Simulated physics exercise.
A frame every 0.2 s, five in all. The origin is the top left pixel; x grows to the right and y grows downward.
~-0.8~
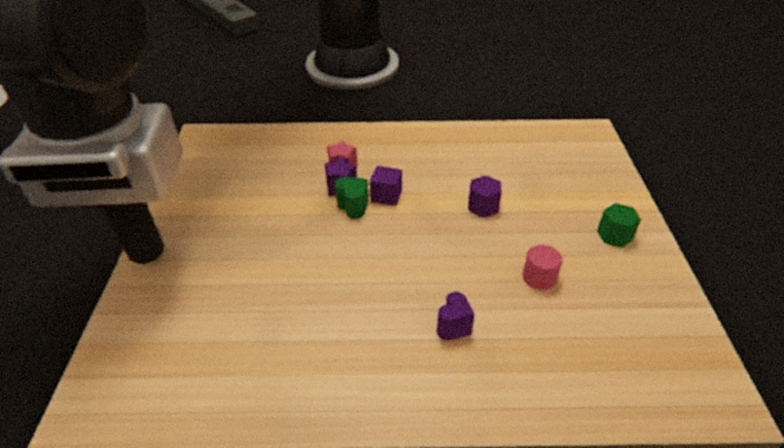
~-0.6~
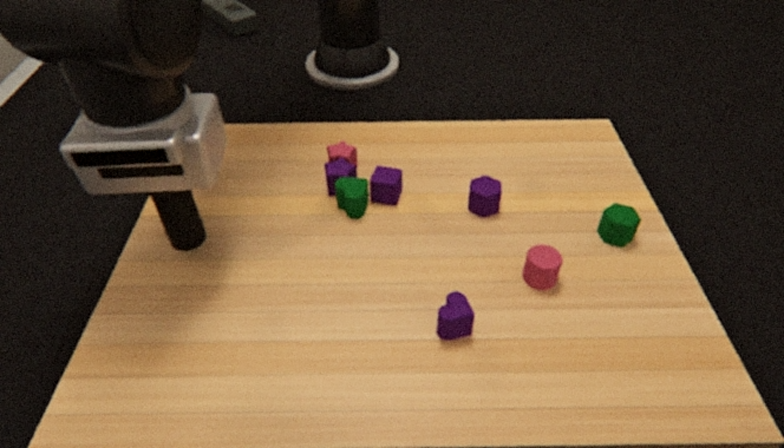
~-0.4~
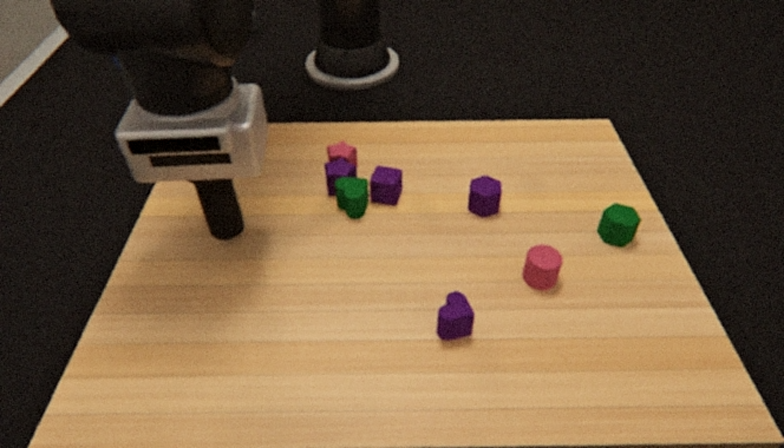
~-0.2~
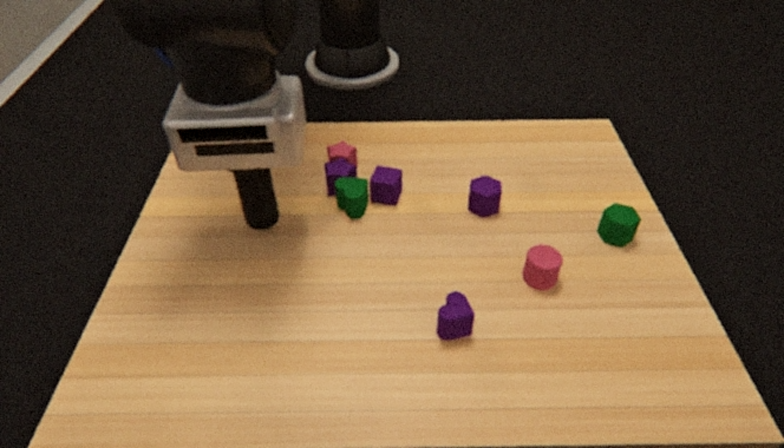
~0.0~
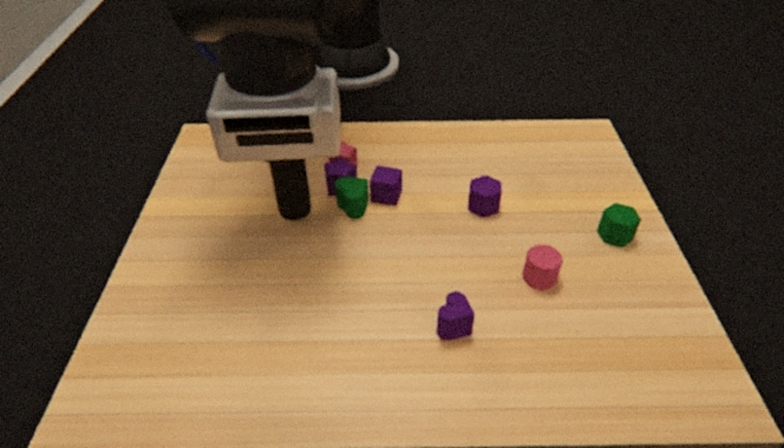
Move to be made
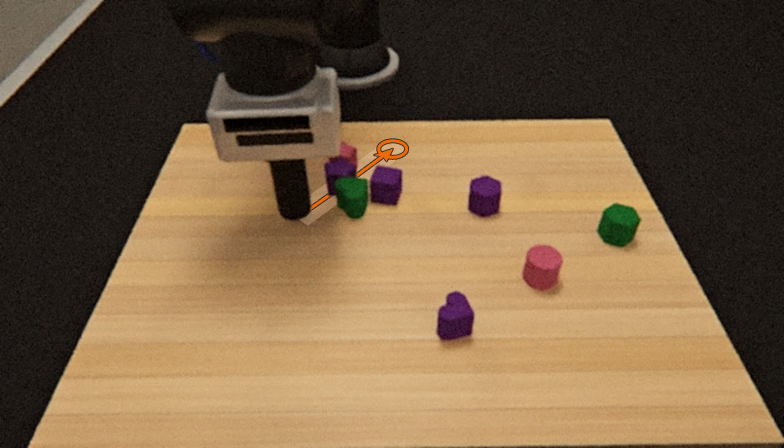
In this clip, a robot arm with a dark cylindrical bar moves steadily rightward and slightly away across a wooden board, nearing a cluster of purple, pink and green blocks, while all the blocks on the board stay still.
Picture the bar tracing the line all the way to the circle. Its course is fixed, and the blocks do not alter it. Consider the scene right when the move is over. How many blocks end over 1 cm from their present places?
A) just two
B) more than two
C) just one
A: Just two.
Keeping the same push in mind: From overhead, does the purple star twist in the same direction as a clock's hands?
Yes.
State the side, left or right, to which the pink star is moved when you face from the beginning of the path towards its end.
The pink star goes left.
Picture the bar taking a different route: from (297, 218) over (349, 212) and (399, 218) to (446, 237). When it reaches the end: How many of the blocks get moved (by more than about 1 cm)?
It should be two, as far as I can tell.
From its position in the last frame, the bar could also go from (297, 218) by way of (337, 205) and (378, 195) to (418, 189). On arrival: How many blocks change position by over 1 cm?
That's three or more.
Path on the board, from (297, 218) to (393, 149).
The first path, step by step. One third of the way, bar at (332, 185); purple star at (356, 157); pink star at (347, 142), turned 45° anticlockwise; green heart block at (356, 185), turned 15° clockwise; purple four-sided block at (389, 175).
Two thirds of the way, bar at (364, 162); purple star at (387, 141), turned 55° clockwise; pink star at (355, 132); green heart block at (356, 185), turned 15° clockwise; purple four-sided block at (389, 175).
At the end, bar at (393, 141); purple star at (418, 128), turned 85° clockwise; pink star at (359, 127), turned 190° anticlockwise; green heart block at (356, 185), turned 15° clockwise; purple four-sided block at (389, 175).
